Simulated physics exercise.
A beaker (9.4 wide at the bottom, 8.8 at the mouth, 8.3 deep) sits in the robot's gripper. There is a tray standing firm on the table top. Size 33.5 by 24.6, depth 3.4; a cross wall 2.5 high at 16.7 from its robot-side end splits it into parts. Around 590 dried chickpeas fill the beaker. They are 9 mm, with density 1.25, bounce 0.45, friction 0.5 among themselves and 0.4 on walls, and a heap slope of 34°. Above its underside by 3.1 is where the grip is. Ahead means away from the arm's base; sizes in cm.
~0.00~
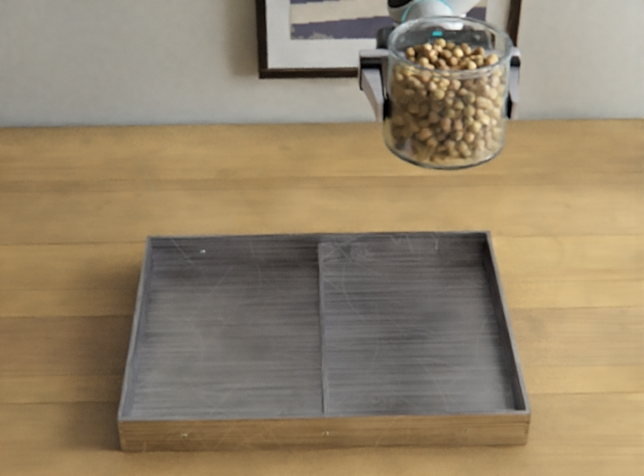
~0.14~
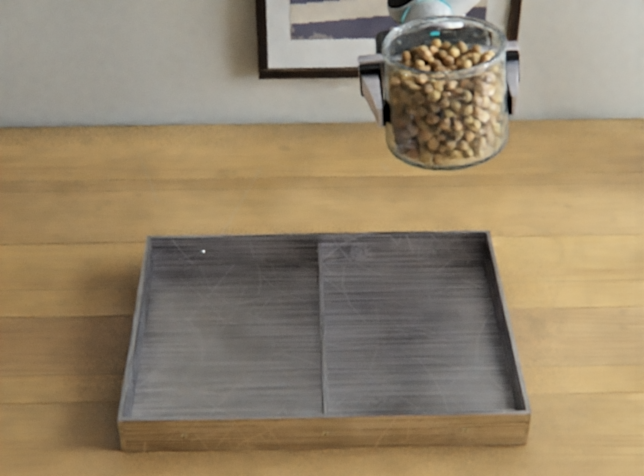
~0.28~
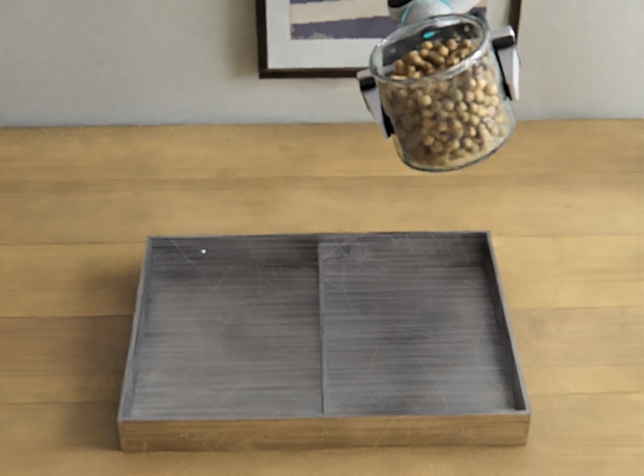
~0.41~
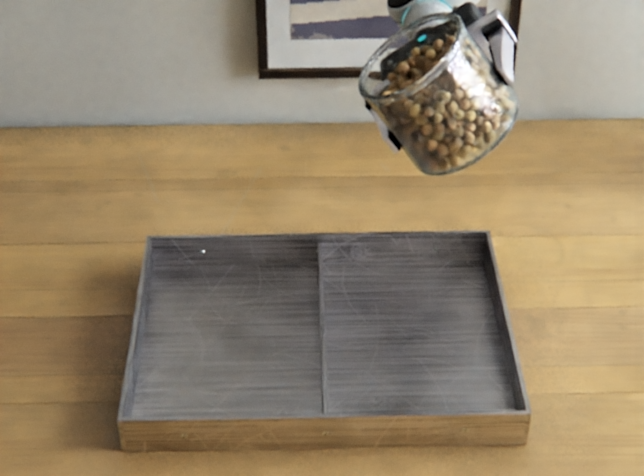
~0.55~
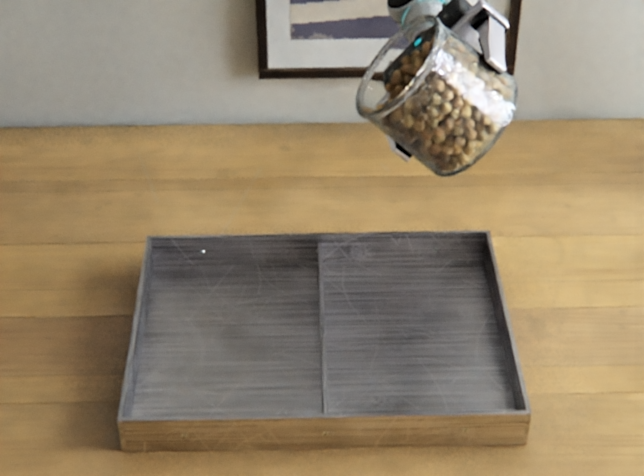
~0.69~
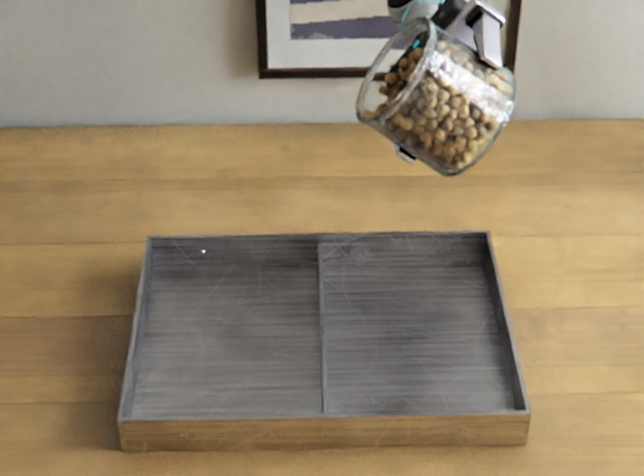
A robot gripper held a clear glass beaker of dried chickpeas above and behind a divided gray tray on a wooden table, then tilted it steadily to the left, with the chickpeas staying inside.
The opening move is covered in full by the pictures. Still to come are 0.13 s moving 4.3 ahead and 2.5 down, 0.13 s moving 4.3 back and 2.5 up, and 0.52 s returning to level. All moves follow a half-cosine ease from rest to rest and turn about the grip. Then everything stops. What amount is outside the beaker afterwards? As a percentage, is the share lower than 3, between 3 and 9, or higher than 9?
The share is between 3 and 9 per cent.
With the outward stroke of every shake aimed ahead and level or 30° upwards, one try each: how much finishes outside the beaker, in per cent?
It comes to around 15 per cent on the first try and around 25 per cent on the second.
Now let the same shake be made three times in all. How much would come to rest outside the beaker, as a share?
I'd expect something close to 10 per cent.
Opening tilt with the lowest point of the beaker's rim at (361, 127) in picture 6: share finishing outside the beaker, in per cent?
Estimate: About 20 per cent.
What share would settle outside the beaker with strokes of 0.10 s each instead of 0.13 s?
It would come to roughly 10 %.
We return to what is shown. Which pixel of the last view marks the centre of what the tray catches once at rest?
Near pixel (250, 341).
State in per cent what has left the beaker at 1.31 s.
About 5 in a hundred parts are out.
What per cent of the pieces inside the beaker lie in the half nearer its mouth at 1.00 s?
My estimate is near 35 per cent.
After 1.00 s, tilted 53° forward, highest piece 29 above the table; 560 in the beaker, 30 in flight or on a rim.
After 1.31 s, tilted 11° forward, highest piece 31 above the table; 560 in the beaker, 26 in the far-side part, 3 in the robot-side part, 1 in flight or on a rim.
After 1.67 s, level, highest piece 31 above the table; 560 in the beaker, 26 in the far-side part, 3 in the robot-side part, 1 on the table or floor.
After 2.72 s, level, highest piece 31 above the table; 560 in the beaker, 26 in the far-side part, 3 in the robot-side part, 1 on the table or floor.
At rest, 560 in the beaker, 26 in the far-side part, 3 in the robot-side part, 1 on the table or floor. That is 5 % outside the beaker.
